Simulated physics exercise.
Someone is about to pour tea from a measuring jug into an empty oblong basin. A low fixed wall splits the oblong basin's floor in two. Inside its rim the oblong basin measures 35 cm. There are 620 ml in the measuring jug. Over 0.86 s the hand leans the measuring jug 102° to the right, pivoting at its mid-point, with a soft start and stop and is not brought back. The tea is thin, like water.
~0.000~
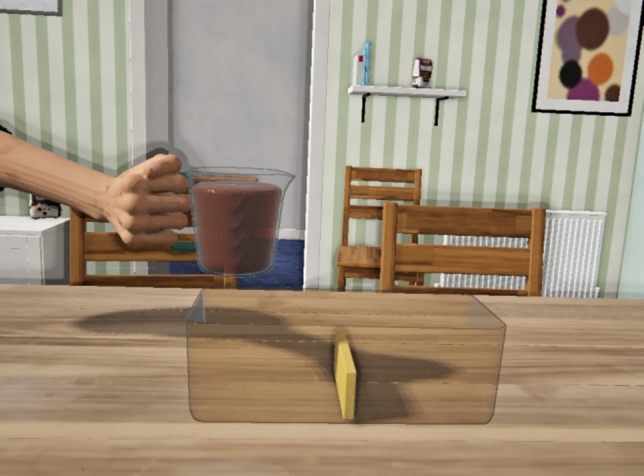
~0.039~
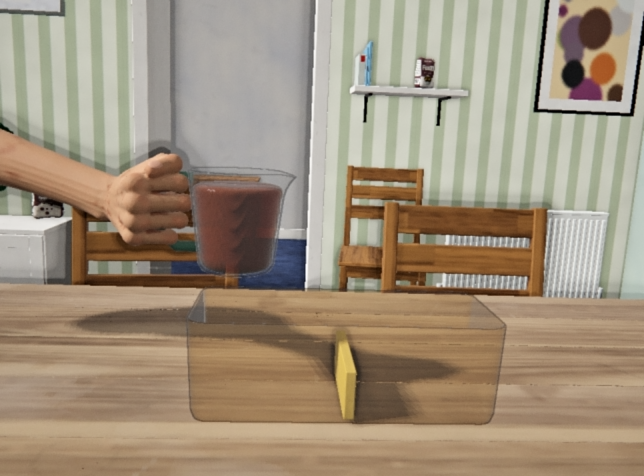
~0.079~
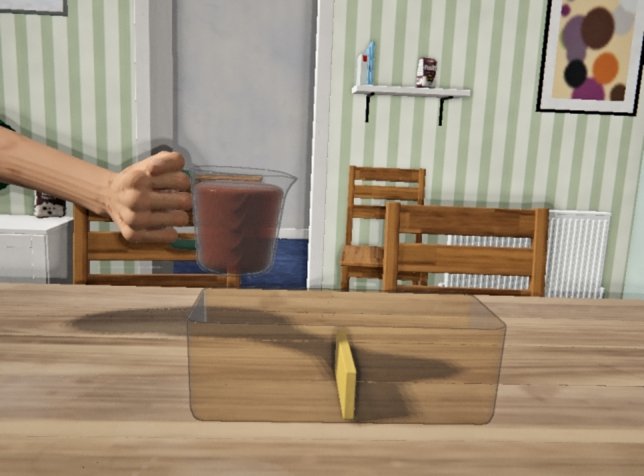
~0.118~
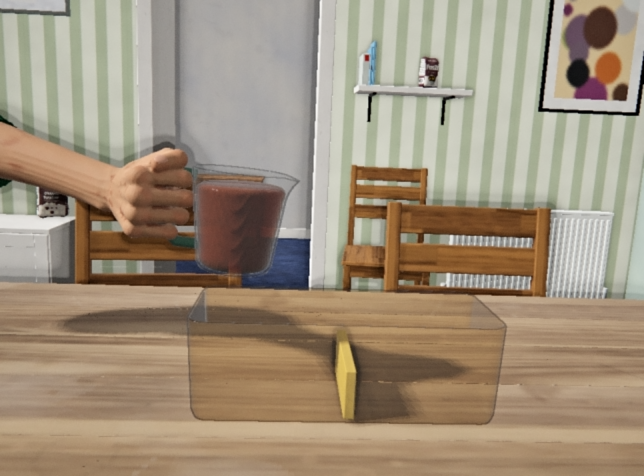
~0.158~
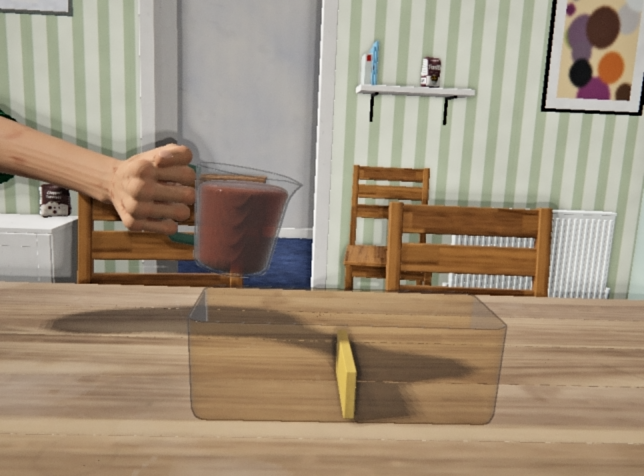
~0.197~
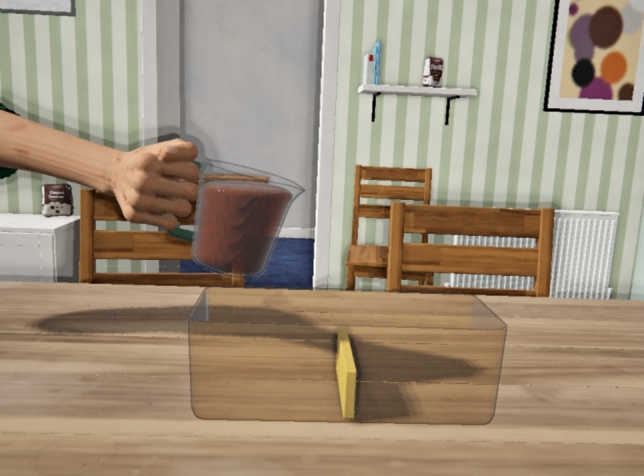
We see a hand holding a measuring jug of reddish-brown liquid above the left side of a clear oblong basin with a yellow divider on a wooden table. The hand slowly leans the jug slightly to the right.
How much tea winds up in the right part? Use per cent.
Roughly 31 per cent is past the wall.
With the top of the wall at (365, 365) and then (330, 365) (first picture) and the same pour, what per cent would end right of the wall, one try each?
In turn about 10 and 70 per cent.
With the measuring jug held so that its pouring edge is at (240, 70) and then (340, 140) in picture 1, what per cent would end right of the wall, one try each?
First 5, then 95 per cent.
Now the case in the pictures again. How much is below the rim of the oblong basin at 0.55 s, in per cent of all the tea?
About 9 per cent.
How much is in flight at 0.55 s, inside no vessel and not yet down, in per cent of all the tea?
About 18 per cent.
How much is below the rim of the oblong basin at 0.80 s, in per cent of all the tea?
Near 68 in a hundred.
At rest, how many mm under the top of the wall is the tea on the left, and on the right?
Some 38 mm on the left and 48 mm on the right.
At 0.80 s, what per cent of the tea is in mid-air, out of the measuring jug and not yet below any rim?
Some 12 per cent.
Then, 0.55 s in, the tilt is 72° and 73 per cent is still to pour, 2 is left of the wall and 6 right of it.
Then, 0.80 s in, the tilt is 101° and 20 per cent is still to pour, 38 is left of the wall and 30 right of it.
Then, 1.07 s in, the tilt is 102° and 1 per cent is still to pour, 66 is left of the wall and 31 right of it.
Then, 1.36 s in, the tilt is 102° and 0 per cent is still to pour, 68 is left of the wall and 31 right of it.
Finally, 68 per cent lies left of the wall, 31 right of it and 1 outside.
